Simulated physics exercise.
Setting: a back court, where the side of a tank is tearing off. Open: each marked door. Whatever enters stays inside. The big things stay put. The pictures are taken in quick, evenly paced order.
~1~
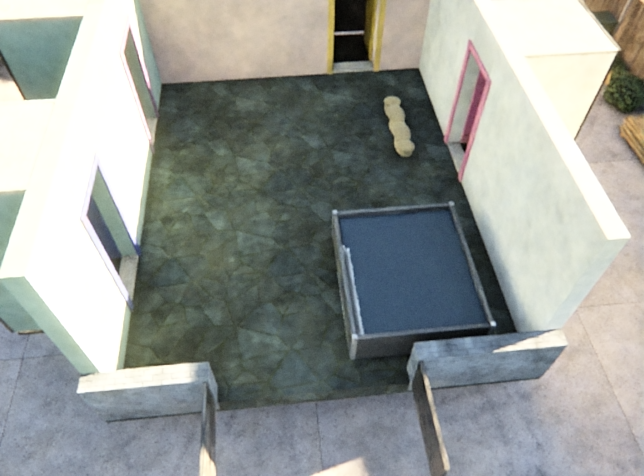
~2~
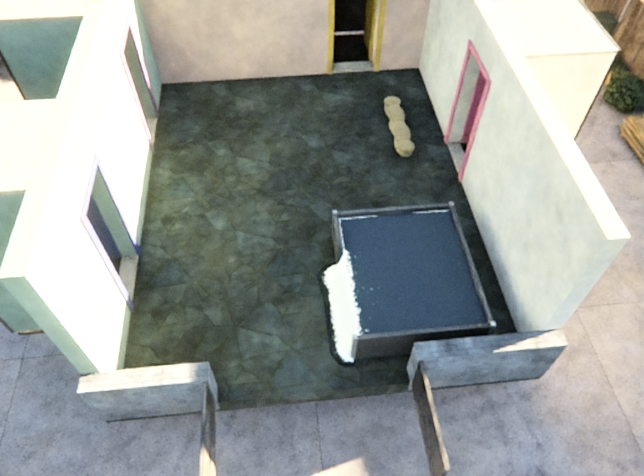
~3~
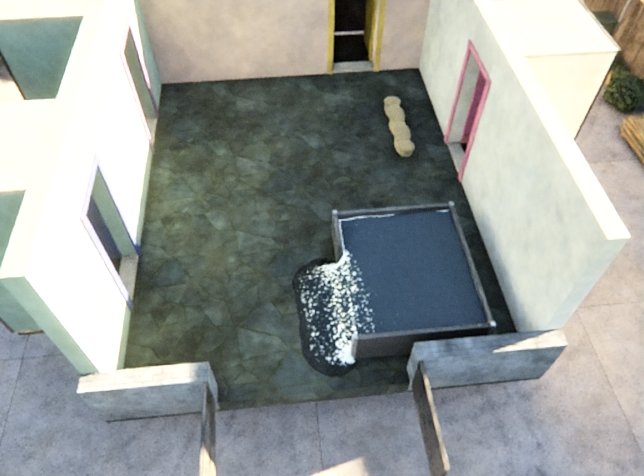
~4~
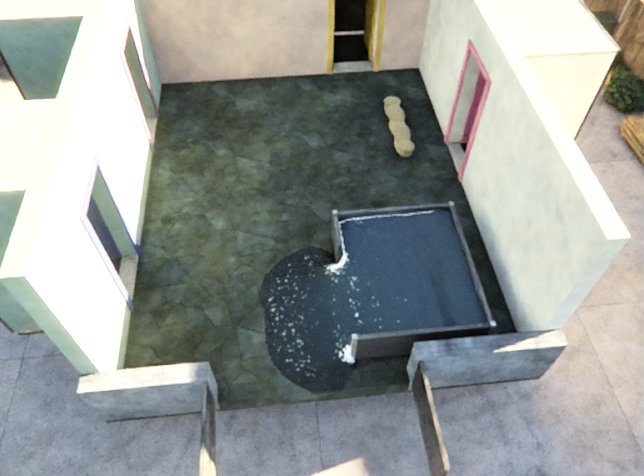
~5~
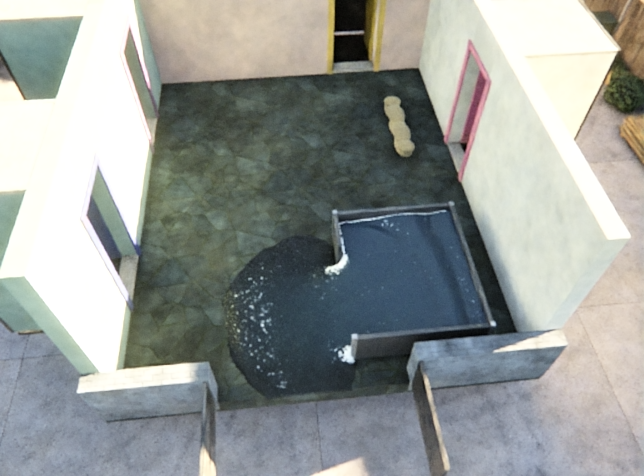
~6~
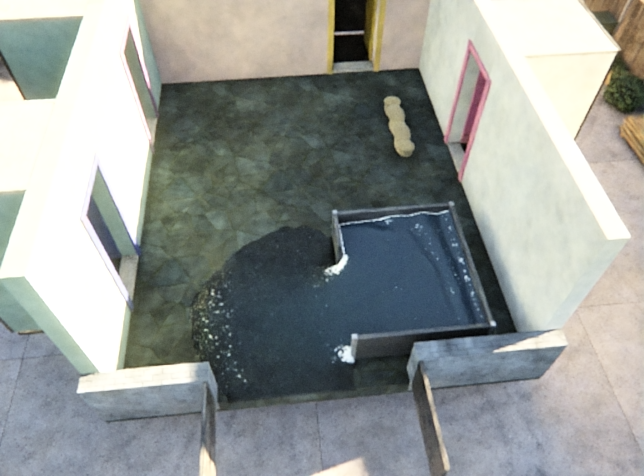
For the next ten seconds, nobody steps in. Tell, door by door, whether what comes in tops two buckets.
In turn, the blue door tops two buckets; the yellow door keeps to two buckets or fewer; the pink door keeps to two buckets or fewer; the purple door keeps to two buckets or fewer.
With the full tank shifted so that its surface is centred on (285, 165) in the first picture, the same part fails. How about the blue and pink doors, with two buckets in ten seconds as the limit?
My guess: The blue door gets past it, while the pink door stays short of it.
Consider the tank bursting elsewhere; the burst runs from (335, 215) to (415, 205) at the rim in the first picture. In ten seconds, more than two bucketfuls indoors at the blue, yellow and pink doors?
Outcome - blue door: Short of the mark, yellow door: Past the mark, pink door: Past the mark.
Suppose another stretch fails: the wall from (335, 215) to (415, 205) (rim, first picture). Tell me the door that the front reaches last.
Answer - the blue one.
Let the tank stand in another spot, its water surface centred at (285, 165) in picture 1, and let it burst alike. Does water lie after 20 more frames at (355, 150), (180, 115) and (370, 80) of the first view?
Log: No flood; flood; no flood.
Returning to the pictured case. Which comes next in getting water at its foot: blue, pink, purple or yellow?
That would be the blue one, ahead of the rest.
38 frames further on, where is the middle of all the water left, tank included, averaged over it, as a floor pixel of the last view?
Close to (249, 224), I reckon.
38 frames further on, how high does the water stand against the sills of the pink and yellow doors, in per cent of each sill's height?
About 0 and 0 %.
A moment on, water covers 25 % of the floor; the blue door under two buckets in, the yellow door not reached, the pink door not reached, the purple door not reached.
Next, water covers 25 % of the floor; the blue door over two buckets in, the yellow door not reached, the pink door not reached, the purple door not reached.
Then, water covers 30 % of the floor; the blue door far over two buckets in, the yellow door not reached, the pink door not reached, the purple door wet at the sill, nothing in.
Later, water covers 55 % of the floor; the blue door far over two buckets in, the yellow door not reached, the pink door not reached, the purple door wet at the sill, nothing in.
In the end, water covers 75 % of the floor; the blue door far over two buckets in, the yellow door wet at the sill, nothing in, the pink door not reached, the purple door under two buckets in.
